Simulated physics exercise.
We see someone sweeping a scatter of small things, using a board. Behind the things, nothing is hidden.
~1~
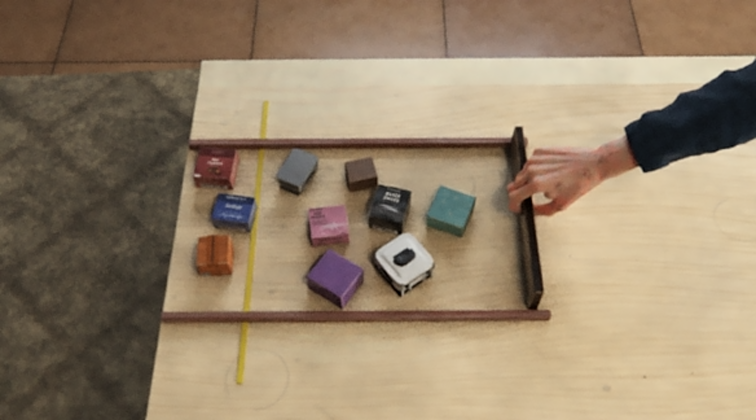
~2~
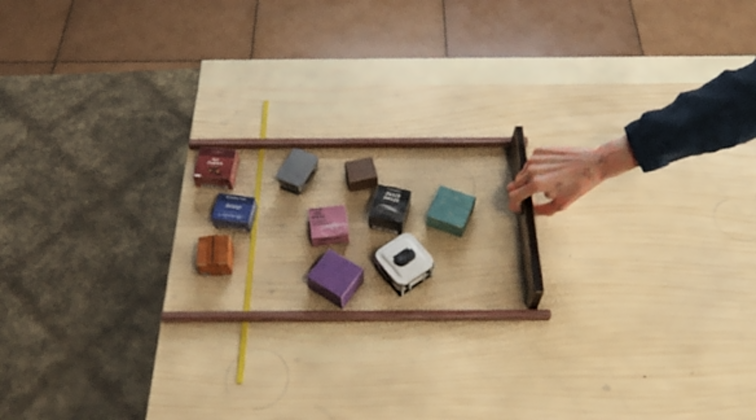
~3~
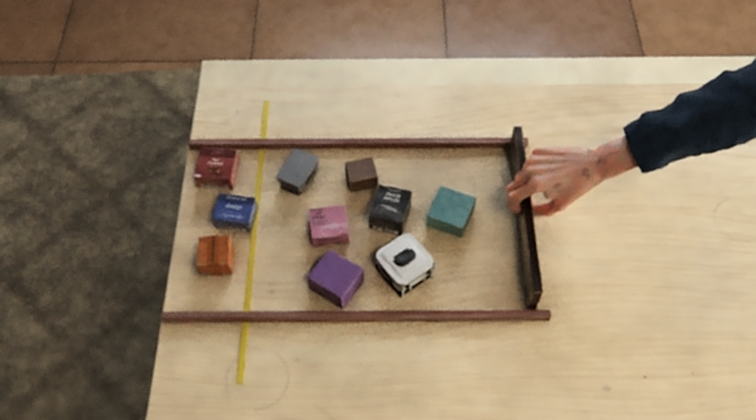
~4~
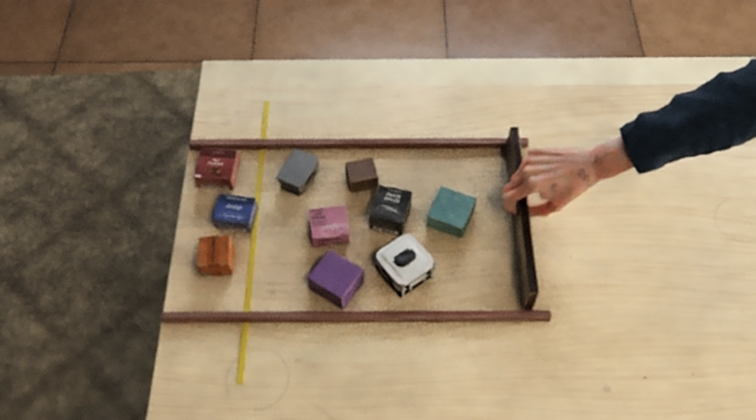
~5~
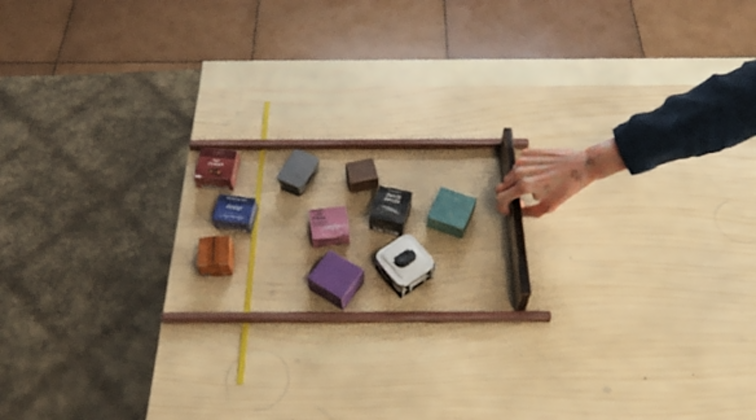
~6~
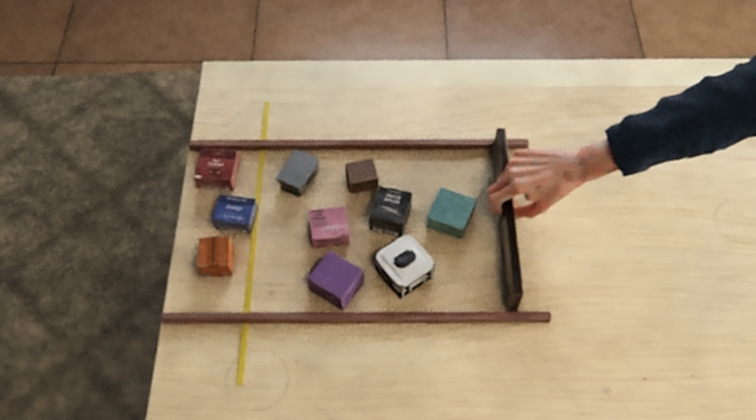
In the video, a hand holds a dark board at the right end of two rails on a wooden table and slides it slightly left, while the scattered colourful boxes and blocks between the rails stay still.
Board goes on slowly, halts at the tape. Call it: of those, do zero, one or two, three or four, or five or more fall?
One or two fall.
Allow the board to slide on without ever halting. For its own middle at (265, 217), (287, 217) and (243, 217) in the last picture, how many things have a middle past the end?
Respectively, 2, 1 and 3.
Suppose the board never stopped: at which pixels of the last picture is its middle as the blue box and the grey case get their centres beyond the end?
For the blue box, about (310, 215); for the grey case, about (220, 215).
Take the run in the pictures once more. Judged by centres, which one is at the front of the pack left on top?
The answer is the red box.
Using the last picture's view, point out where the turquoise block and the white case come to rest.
Around (236, 218) and around (229, 252).
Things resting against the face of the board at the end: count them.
Well, it touches 3.
Soon after, none off yet; red box at rest near (217, 170); orange box at rest near (216, 257); blue box at rest near (235, 214).
After that, none off yet; red box at rest near (217, 170); orange box at rest near (216, 257); blue box displaced about its own width near (201, 216).
In the end, the number that fall off is one or two; gone, pink box and blue box.
